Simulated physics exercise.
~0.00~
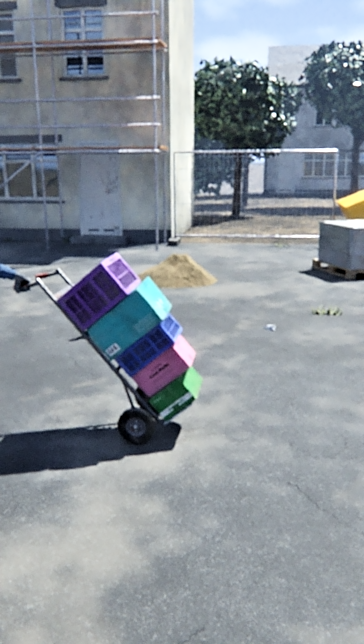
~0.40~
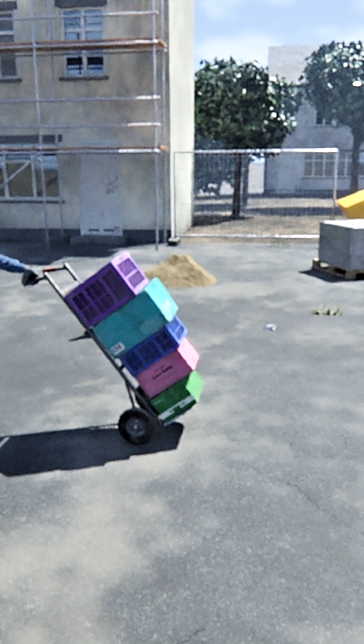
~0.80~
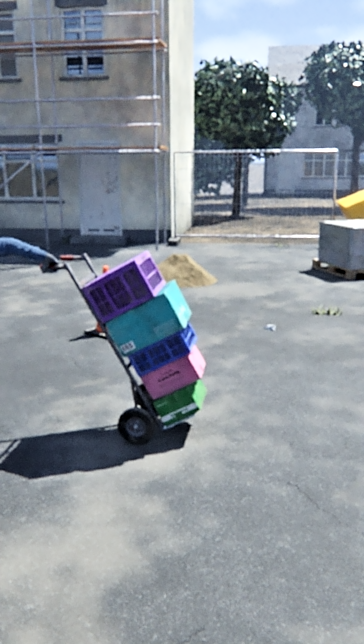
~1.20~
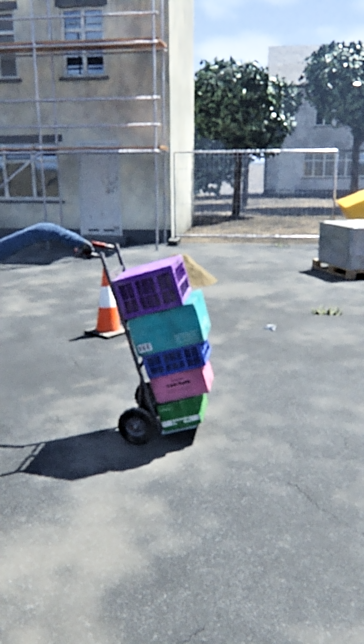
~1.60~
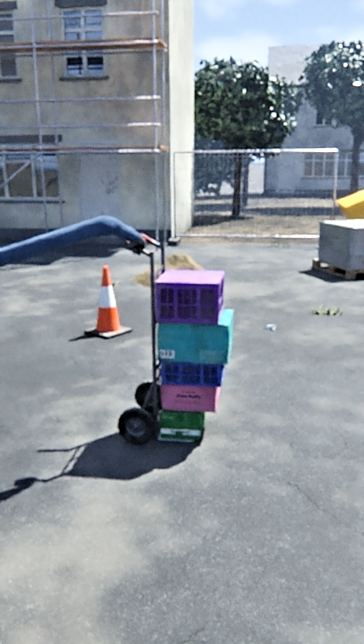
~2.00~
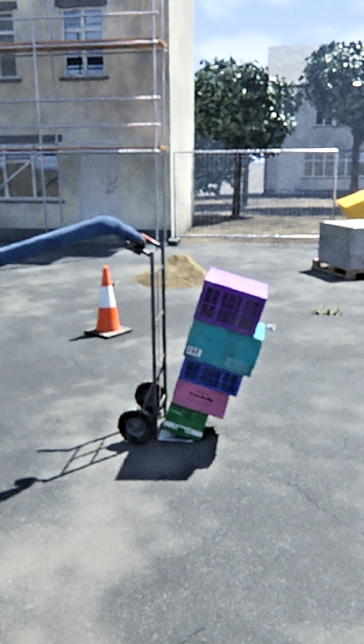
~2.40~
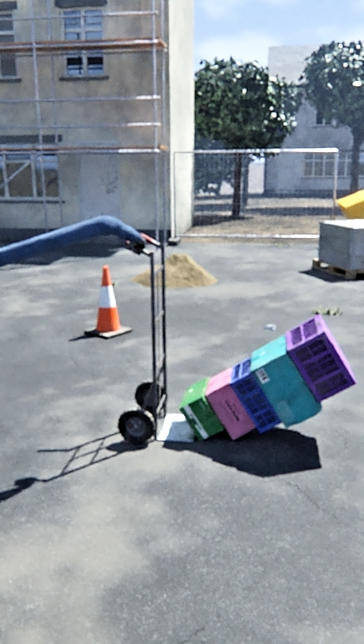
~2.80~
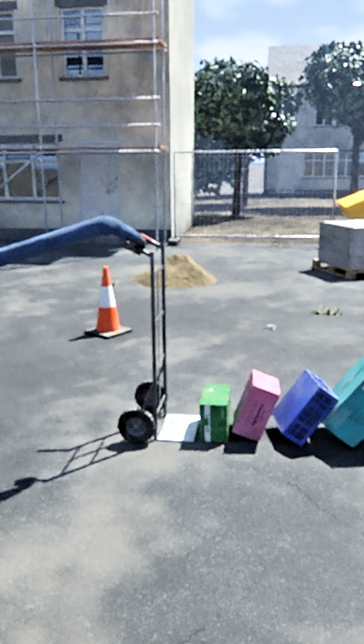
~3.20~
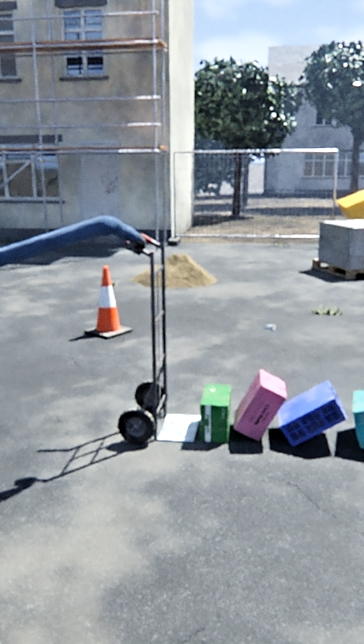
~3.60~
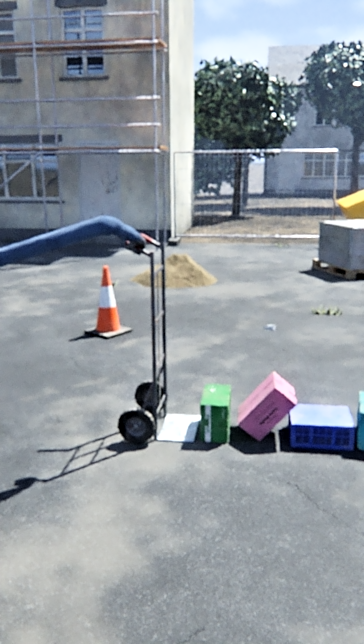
In a sunlit paved yard, seen from the side by a still camera, a scaffolded building stands at the left, with trees, a fence and a sand heap behind. A blue-sleeved arm reaching in from the left holds a tilted sack truck stacked with purple, turquoise, blue, pink and green crates and boxes, purple on top. The arm brings the truck upright, revealing an orange and white cone. The stack keeps tipping right and topples off, spreading across the ground. Finally green stands nearest the empty-looking truck, pink leans beside it, blue lies flat, turquoise shows at the right edge, and purple is out of view.
